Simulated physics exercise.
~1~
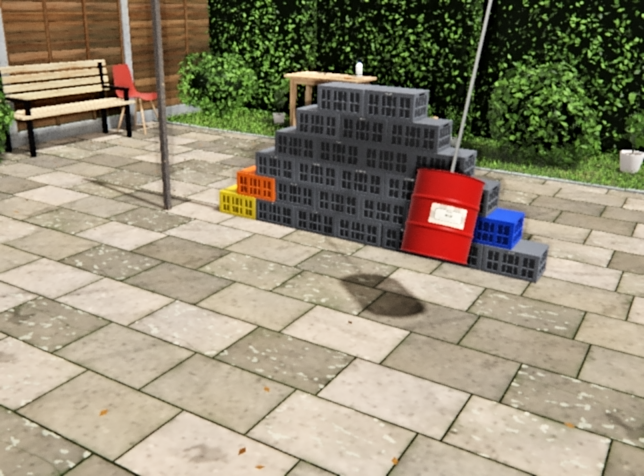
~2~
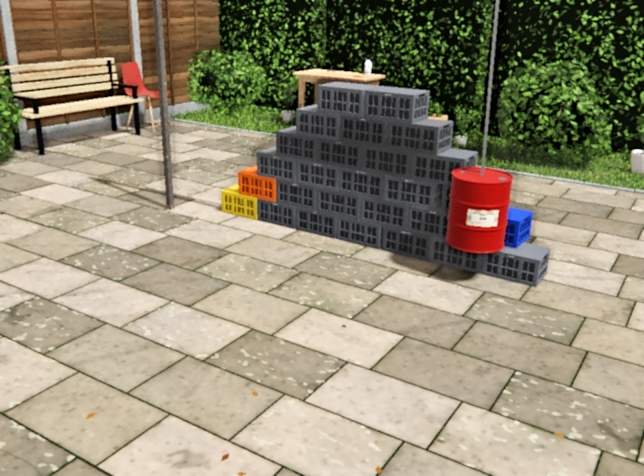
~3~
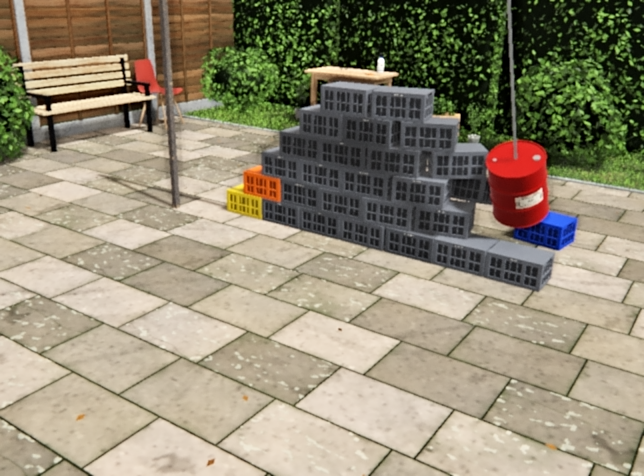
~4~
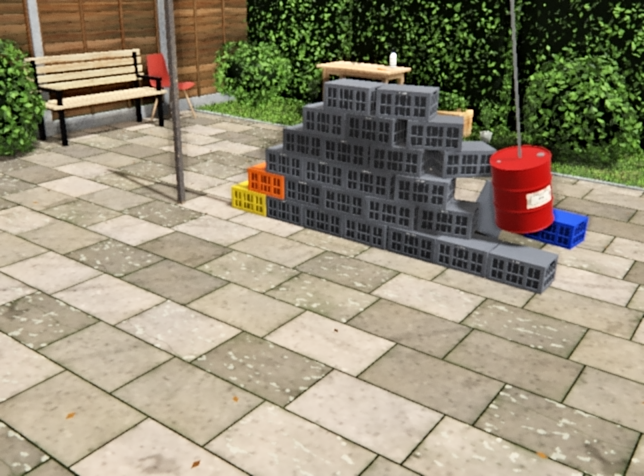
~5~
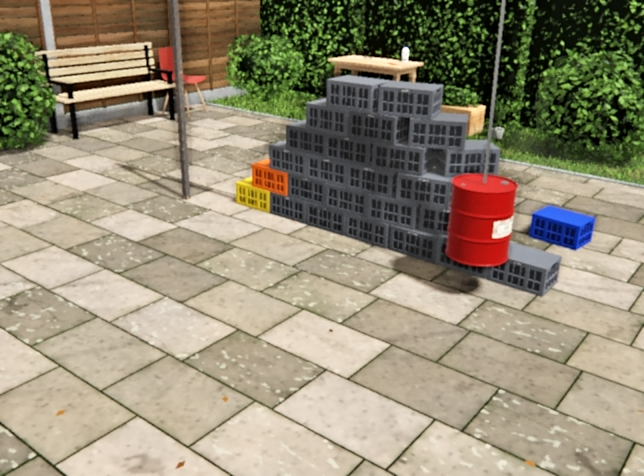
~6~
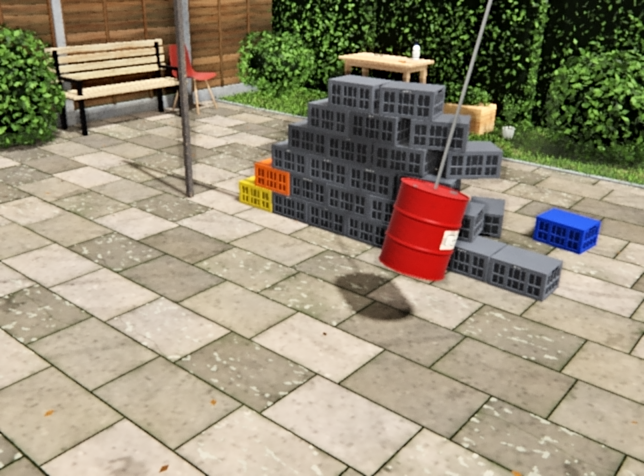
The clip shows a red drum hanging from a line and swinging into the right side of a stepped stack of mostly grey crates, knocking a blue crate down to the paving before swinging back left, while the orange and yellow crates stay in place.
